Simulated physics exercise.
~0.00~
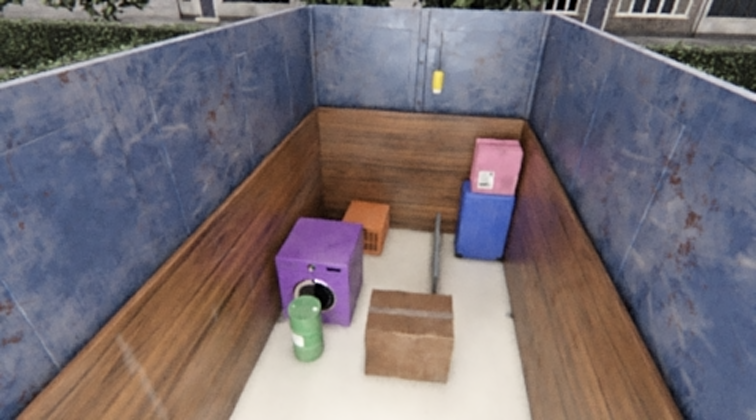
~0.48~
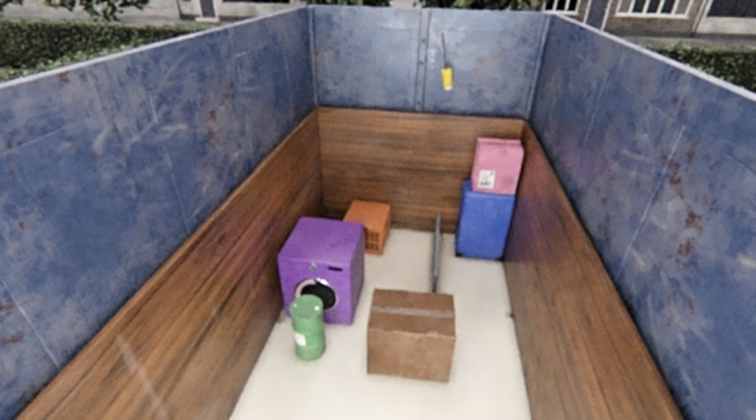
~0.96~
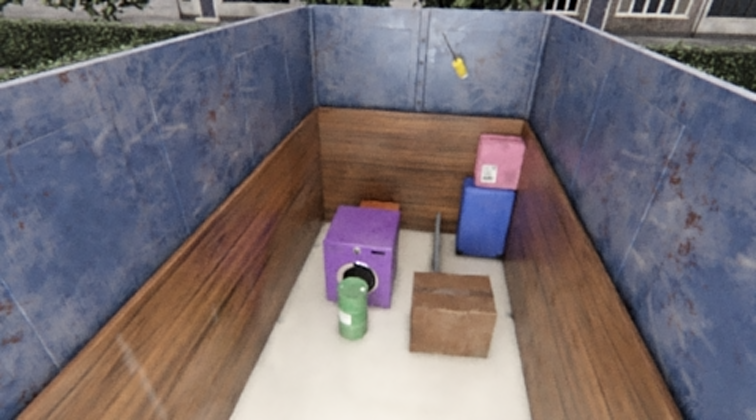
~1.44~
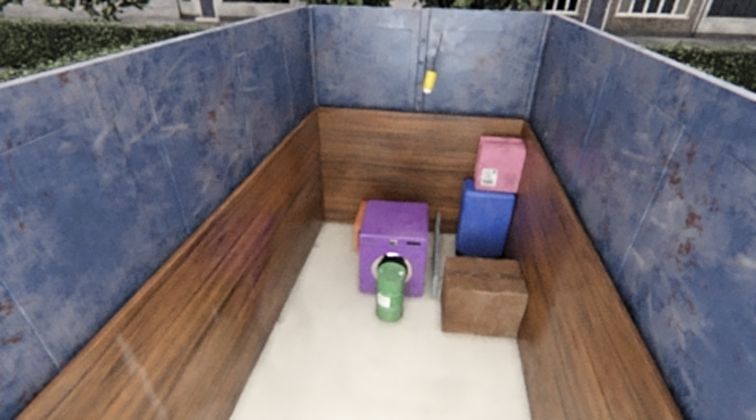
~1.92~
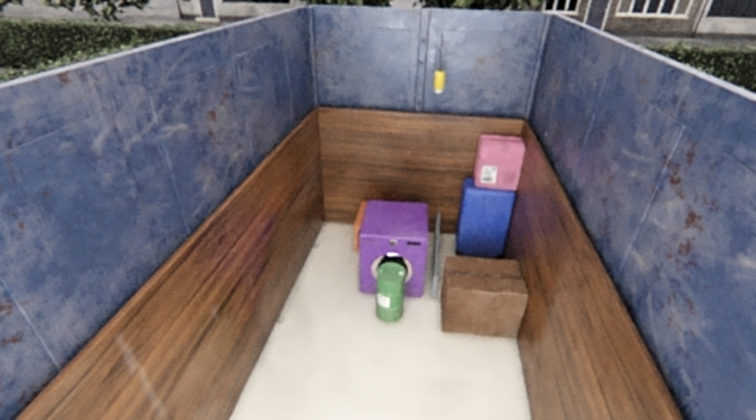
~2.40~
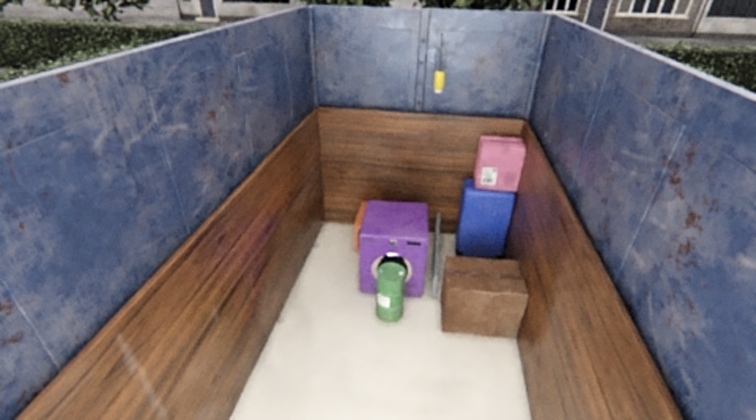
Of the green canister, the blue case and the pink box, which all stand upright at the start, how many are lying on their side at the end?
None of them is lying on its side at the end. The green canister, the blue case and the pink box are all still upright.
The clip shows a van's load bay where a yellow lamp swings as a purple appliance, green canister and brown box slide forwards and to the right. They come to rest still upright, near the blue case topped by a pink box, with an orange chest behind the appliance.
